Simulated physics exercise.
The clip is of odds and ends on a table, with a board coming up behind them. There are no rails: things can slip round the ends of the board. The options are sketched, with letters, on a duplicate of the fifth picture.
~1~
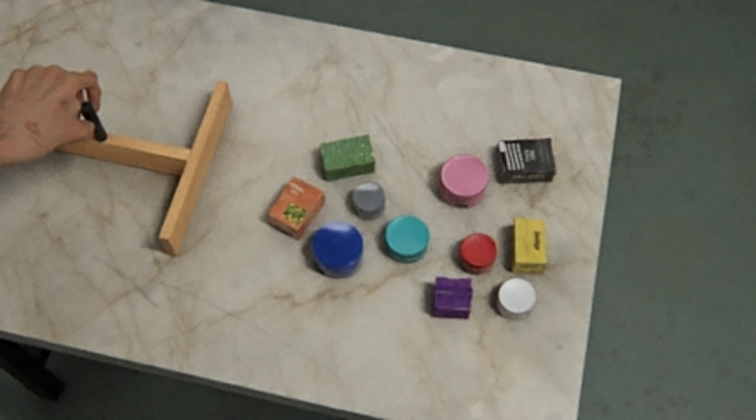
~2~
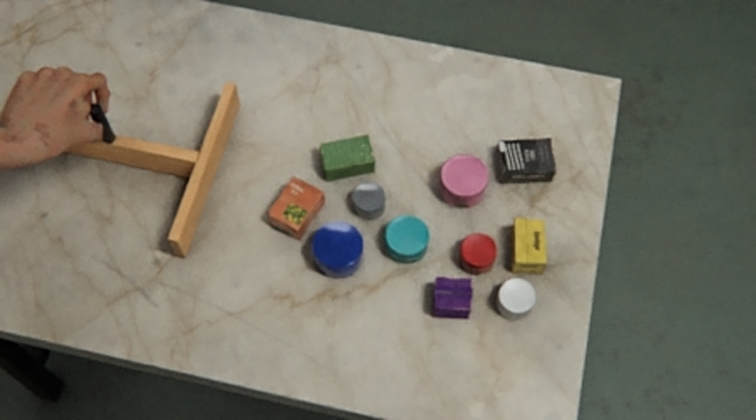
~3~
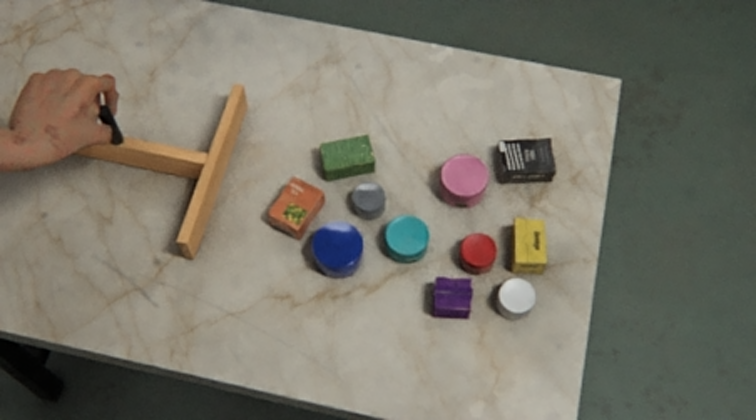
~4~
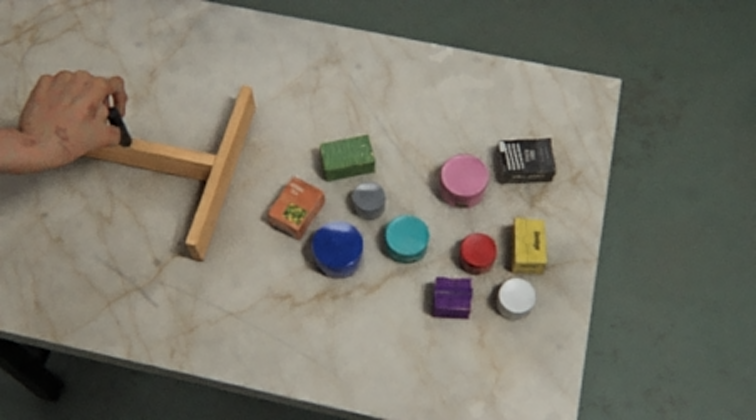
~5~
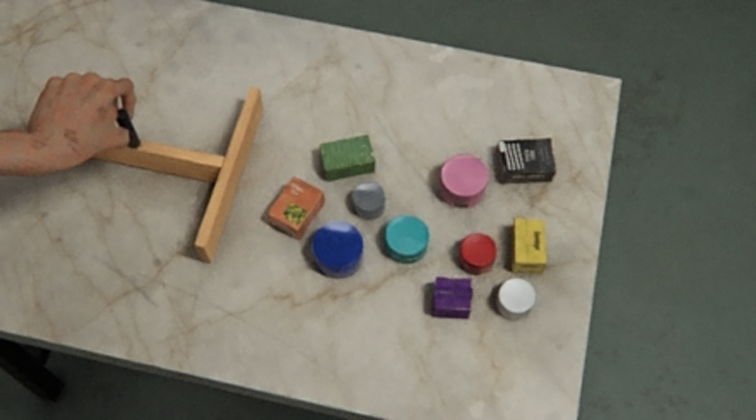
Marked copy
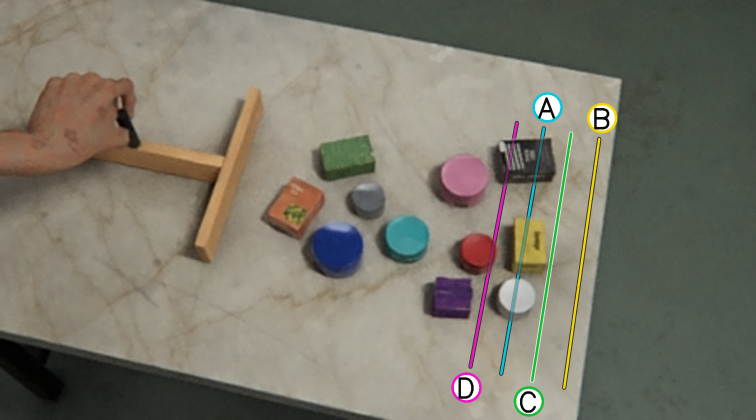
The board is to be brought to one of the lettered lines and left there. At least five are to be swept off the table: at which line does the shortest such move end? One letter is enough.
As far as mark C.
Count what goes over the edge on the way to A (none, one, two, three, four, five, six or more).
In all, three.
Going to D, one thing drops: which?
The yellow box.
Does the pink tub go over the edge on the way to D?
By then, no.
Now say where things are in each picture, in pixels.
Blue pot (338, 250); turquoise tub (407, 240); yellow box (529, 246), in the first frame.
Board (203, 158); black box (526, 161), in the second frame.
Board (212, 160); red tub (478, 254), in the third frame.
Board (220, 161); orange packet (297, 208), in the fourth frame.
Board (228, 163); green block (347, 158); white jar (516, 299); blue pot (338, 250), in the fifth frame.
On the marked copy, A at (524, 243); B at (583, 255); C at (553, 249); D at (495, 237).
Following C. Soon after the start, board (342, 187); blue pot (356, 265); green block (386, 172).
Later, board (459, 211); yellow box (573, 243); red tub (555, 269).
In the end, board (555, 230); yellow box over the edge; pink tub over the edge; six fallen.
As for the rest, A drops only three; B drops nine, but is farther than needed; D drops only one.
